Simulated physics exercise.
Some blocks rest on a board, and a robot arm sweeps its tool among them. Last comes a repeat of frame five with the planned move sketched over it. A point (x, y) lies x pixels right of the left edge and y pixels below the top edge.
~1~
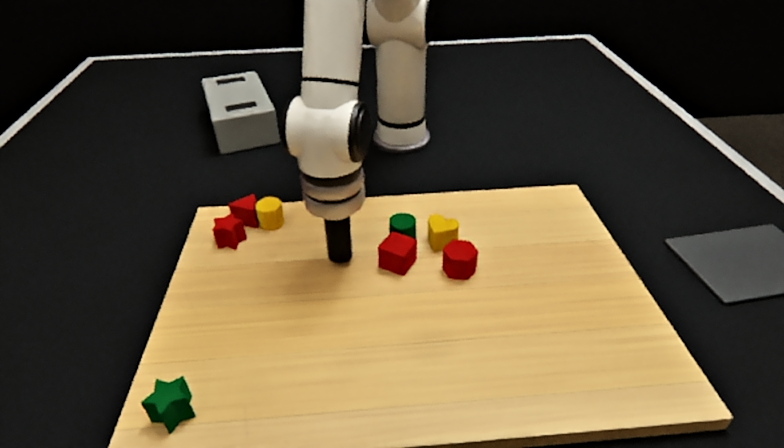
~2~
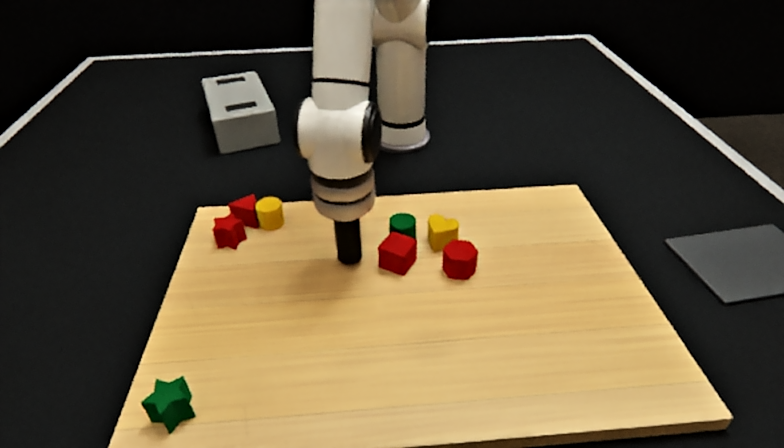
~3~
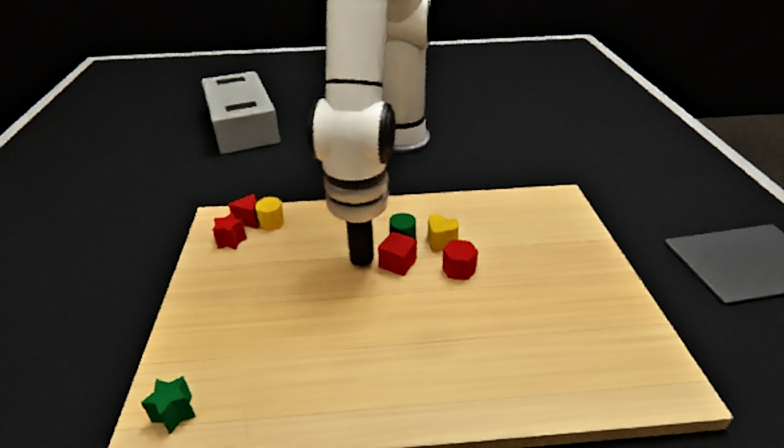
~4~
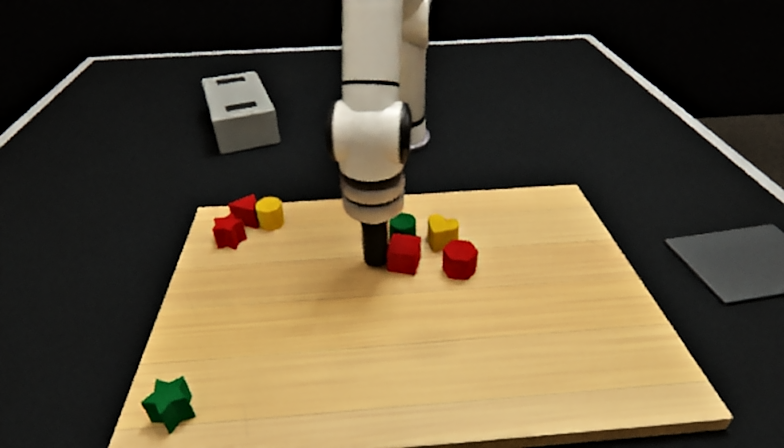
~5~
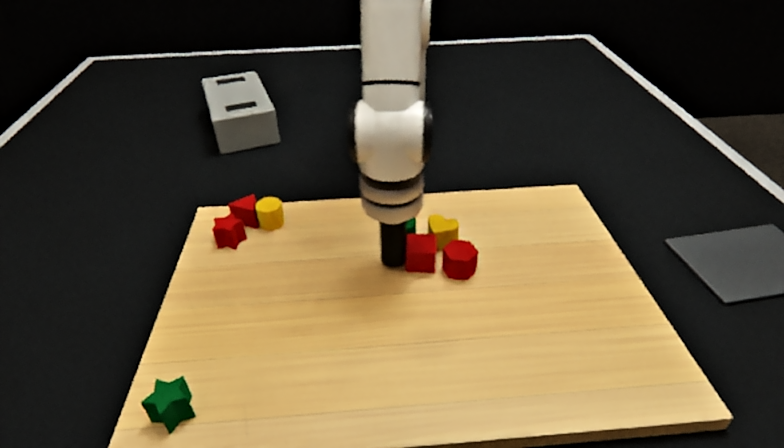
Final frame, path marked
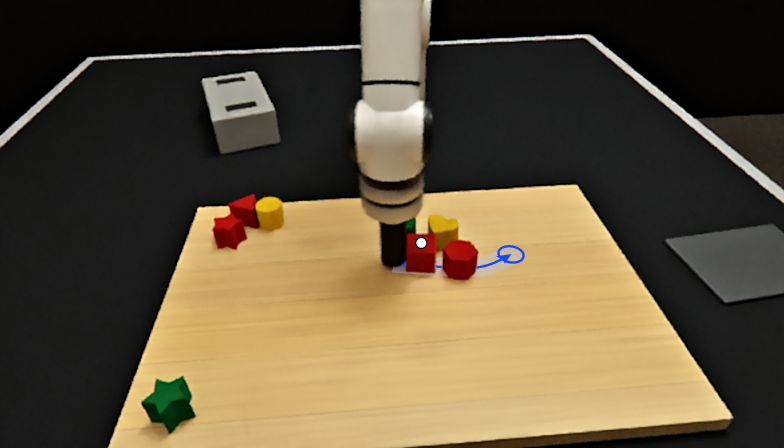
A white robot arm with a black tool reaches over a pale wooden board on a black table, seen from a fixed, raised view. Red, yellow and green blocks sit in one group at the upper left and another near the top centre, with a green star at the lower left. The tool slides right, meets the red four-sided block and pushes it right, up close to the red six-sided block.
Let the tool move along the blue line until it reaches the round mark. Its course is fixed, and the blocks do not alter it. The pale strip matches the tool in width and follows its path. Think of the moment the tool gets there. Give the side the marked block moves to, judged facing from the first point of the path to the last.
Facing from start to end, it shifts left.
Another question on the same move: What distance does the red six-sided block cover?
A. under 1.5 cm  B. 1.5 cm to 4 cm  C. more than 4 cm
I choose C.
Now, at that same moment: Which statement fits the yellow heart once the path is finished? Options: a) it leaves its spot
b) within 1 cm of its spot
I'll go with b - within 1 cm of its spot.
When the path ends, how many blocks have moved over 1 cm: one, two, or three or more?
It should be two.
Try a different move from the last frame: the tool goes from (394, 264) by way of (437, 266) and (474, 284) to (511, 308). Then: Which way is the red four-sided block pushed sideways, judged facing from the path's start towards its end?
That block drifts left.
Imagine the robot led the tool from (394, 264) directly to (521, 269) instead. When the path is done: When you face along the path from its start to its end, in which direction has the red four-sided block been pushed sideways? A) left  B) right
The correct letter is A.
Drawn move, from (394, 264) through (435, 267) and (477, 267) to (511, 254); the dot is on the red four-sided block.
The first path, step by step. One third of the way, tool (436, 262); red four-sided block (463, 243), turned 15° anticlockwise; red six-sided block (499, 251), turned 25° clockwise.
Two thirds of the way, tool (478, 262); red four-sided block (497, 235), turned 40° anticlockwise; red six-sided block (517, 252), turned 70° clockwise.
At the end, tool (512, 249); red four-sided block (515, 218), turned 90° anticlockwise; yellow heart still; red six-sided block (532, 252), turned 125° clockwise.
